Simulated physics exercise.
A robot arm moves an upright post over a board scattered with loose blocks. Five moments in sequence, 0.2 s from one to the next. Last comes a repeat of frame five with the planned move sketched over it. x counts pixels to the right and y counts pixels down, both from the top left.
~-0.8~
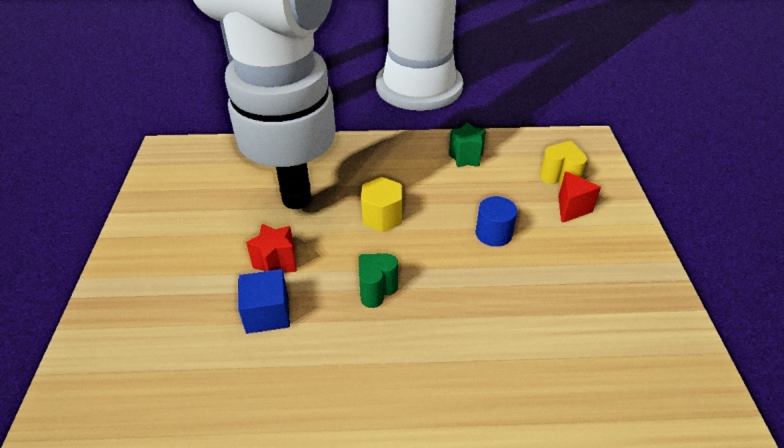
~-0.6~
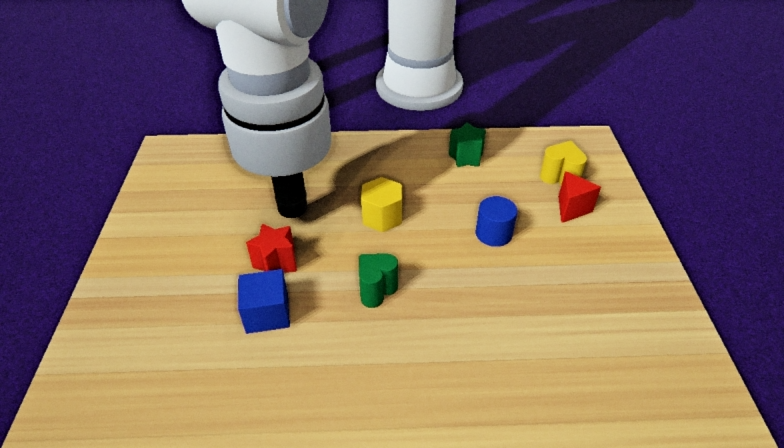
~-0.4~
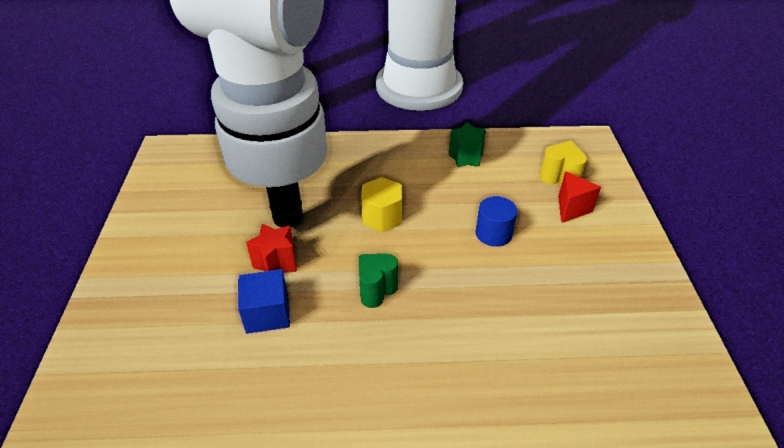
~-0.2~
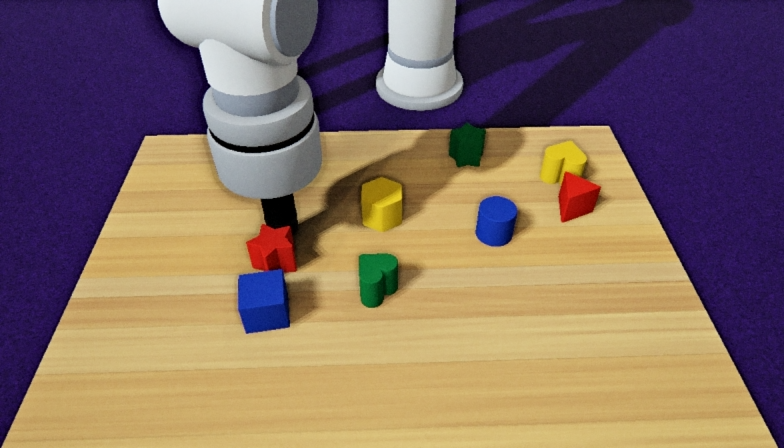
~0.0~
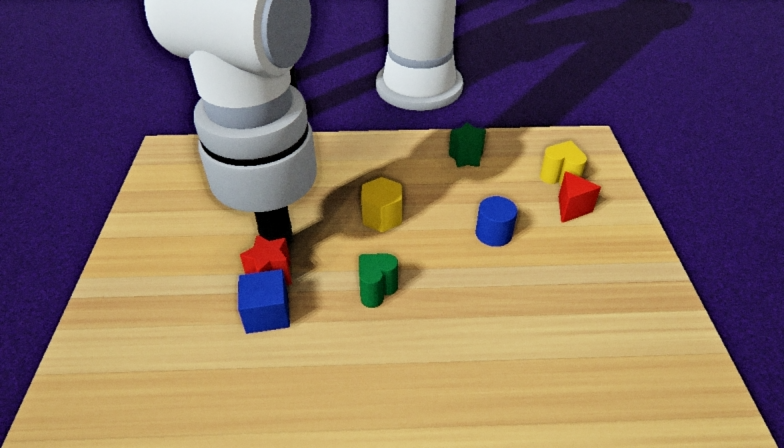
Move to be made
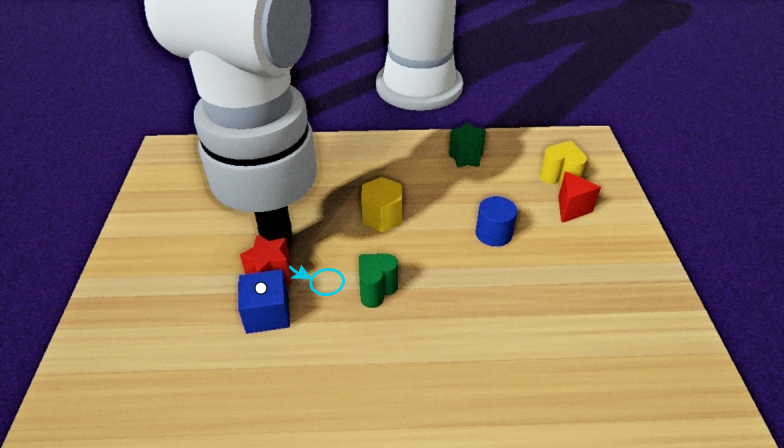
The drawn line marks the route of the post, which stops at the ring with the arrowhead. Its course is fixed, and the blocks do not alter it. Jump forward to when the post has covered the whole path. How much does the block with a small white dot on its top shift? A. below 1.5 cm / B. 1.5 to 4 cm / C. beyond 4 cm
B: 1.5 to 4 cm.
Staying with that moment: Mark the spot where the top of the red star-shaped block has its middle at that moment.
Its top centre is at about (277, 269).
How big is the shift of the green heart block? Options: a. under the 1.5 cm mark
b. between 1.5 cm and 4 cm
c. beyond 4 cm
a: Under the 1.5 cm mark.
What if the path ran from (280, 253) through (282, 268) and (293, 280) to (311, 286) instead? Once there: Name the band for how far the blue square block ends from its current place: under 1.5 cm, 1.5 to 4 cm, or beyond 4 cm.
Between 1.5 and 4 cm.
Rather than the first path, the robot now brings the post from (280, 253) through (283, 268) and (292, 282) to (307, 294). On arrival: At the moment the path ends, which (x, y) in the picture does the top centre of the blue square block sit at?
I'd expect the centre of its top face to be at (250, 323).
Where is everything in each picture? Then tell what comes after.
In the first picture, tip of the post (297, 201), middles of tops, blue square block (261, 288), red star-shaped block (271, 238), green heart block (376, 265).
In the second picture, post (293, 209), nothing pushed.
In the third picture, post (288, 219), nothing pushed.
In the fourth picture, post (283, 229), nothing pushed.
In the fifth picture, post (278, 241), blue square block (261, 288), red star-shaped block (265, 251), green heart block (376, 265).
The line goes from (280, 253) through (290, 267) and (306, 277) to (327, 282); the dot is on the blue square block.
The first path, step by step. Halfway along, post (296, 261); blue square block (256, 303); red star-shaped block (271, 269), turned 25° clockwise.
At the end, post (326, 270); blue square block (255, 305); red star-shaped block (277, 269), turned 40° clockwise; green heart block unmoved.
